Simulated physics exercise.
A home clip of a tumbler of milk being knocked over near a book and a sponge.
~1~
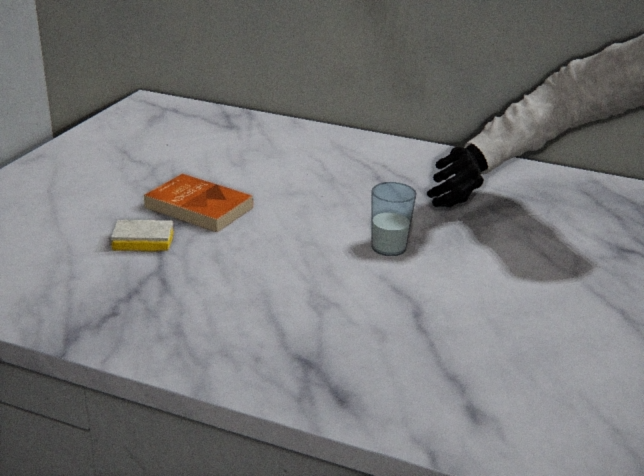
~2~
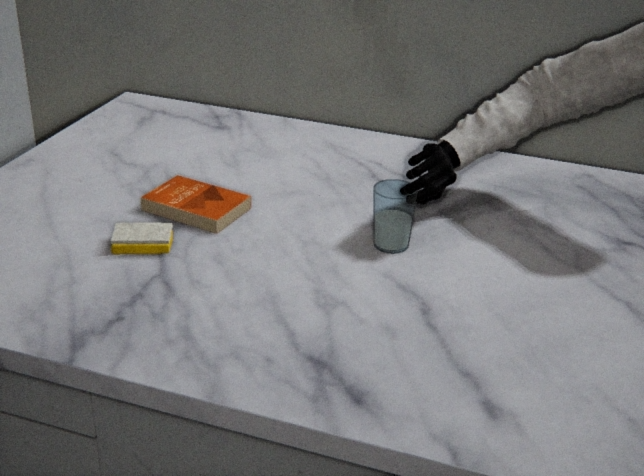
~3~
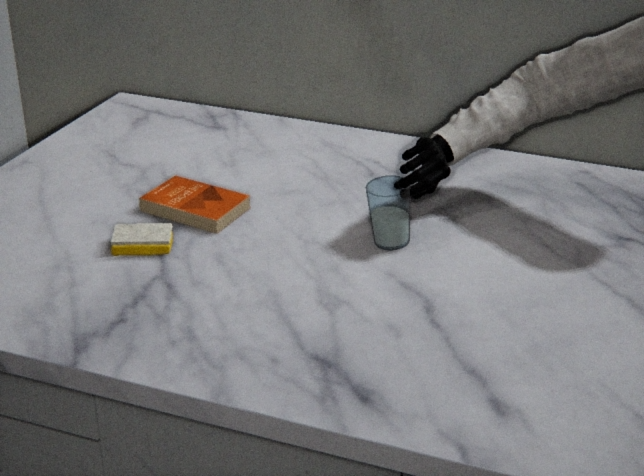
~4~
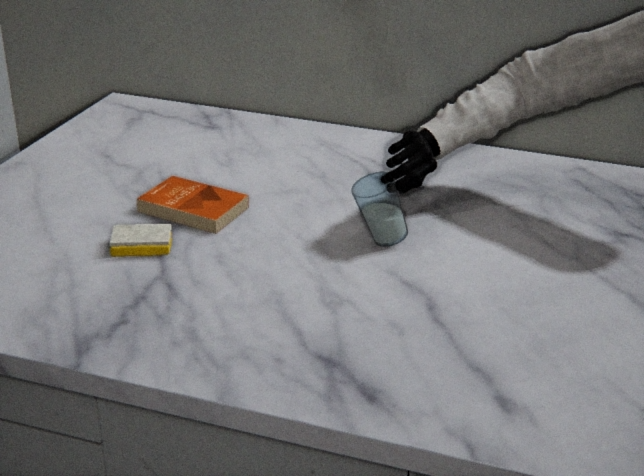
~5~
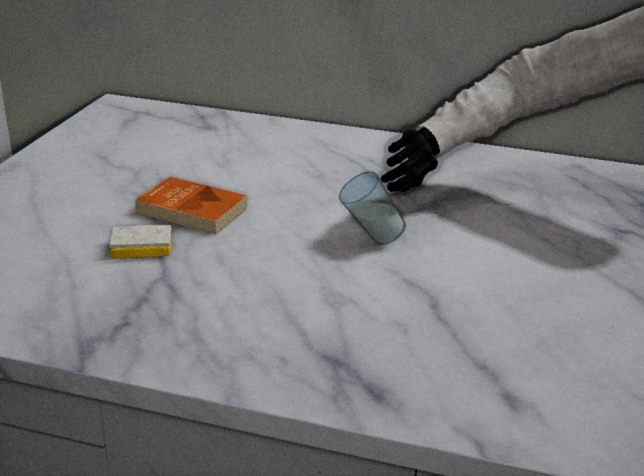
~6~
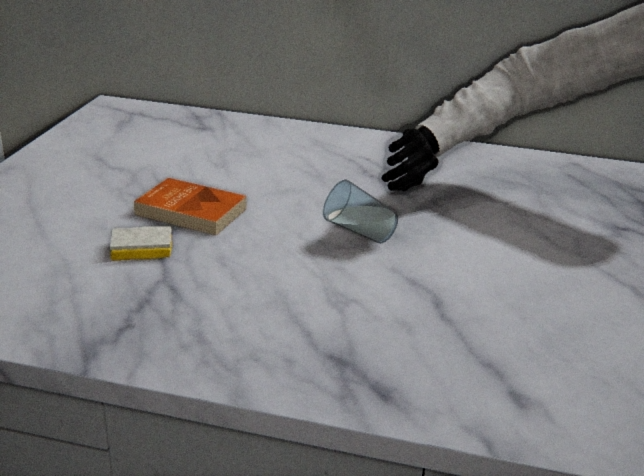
We see a black-gloved hand reach in from the right and push a half-full glass tumbler on a marble counter, tilting it steeply to the left, while an orange book and a yellow-and-white sponge stay put.
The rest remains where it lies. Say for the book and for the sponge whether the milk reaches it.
Result: The book is reached; the sponge is reached.
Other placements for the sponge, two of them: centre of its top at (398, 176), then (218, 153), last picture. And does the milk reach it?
Place one: It is left alone; place two: It is left alone.
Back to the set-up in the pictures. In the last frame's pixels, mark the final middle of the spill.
About (177, 265).
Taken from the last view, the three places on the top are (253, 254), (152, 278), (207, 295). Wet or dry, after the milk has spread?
Going in the order asked, the first spot is inside the spill, the second is inside the spill and the third is inside the spill.
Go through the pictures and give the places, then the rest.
It stands upright; tumbler (392, 219) about half full; book (199, 195); sponge (143, 228), in the first frame.
Pushed off balance; tumbler about half full, surface at (393, 219), in the second frame.
Pushed off balance; tumbler (390, 212) about half full; sponge (142, 232), in the third frame.
Pushed off balance; tumbler (382, 209) tipped 20°; book (193, 197), in the fourth frame.
It is falling; tumbler (374, 209) tipped 35°, in the fifth frame.
It is falling; tumbler (360, 213) tipped 55°; book (191, 198); sponge (141, 236), in the sixth frame.
Shortly, the puddle covers about as much as a plate; the book is soaking at its edge; the sponge is soaking at its edge.
Then, the puddle covers about as much as a tray; the book is soaking at its edge; the sponge is soaking at its edge.
At the finish, the puddle covers about as much as a tray; the book is soaking at its edge; the sponge is soaking at its edge.
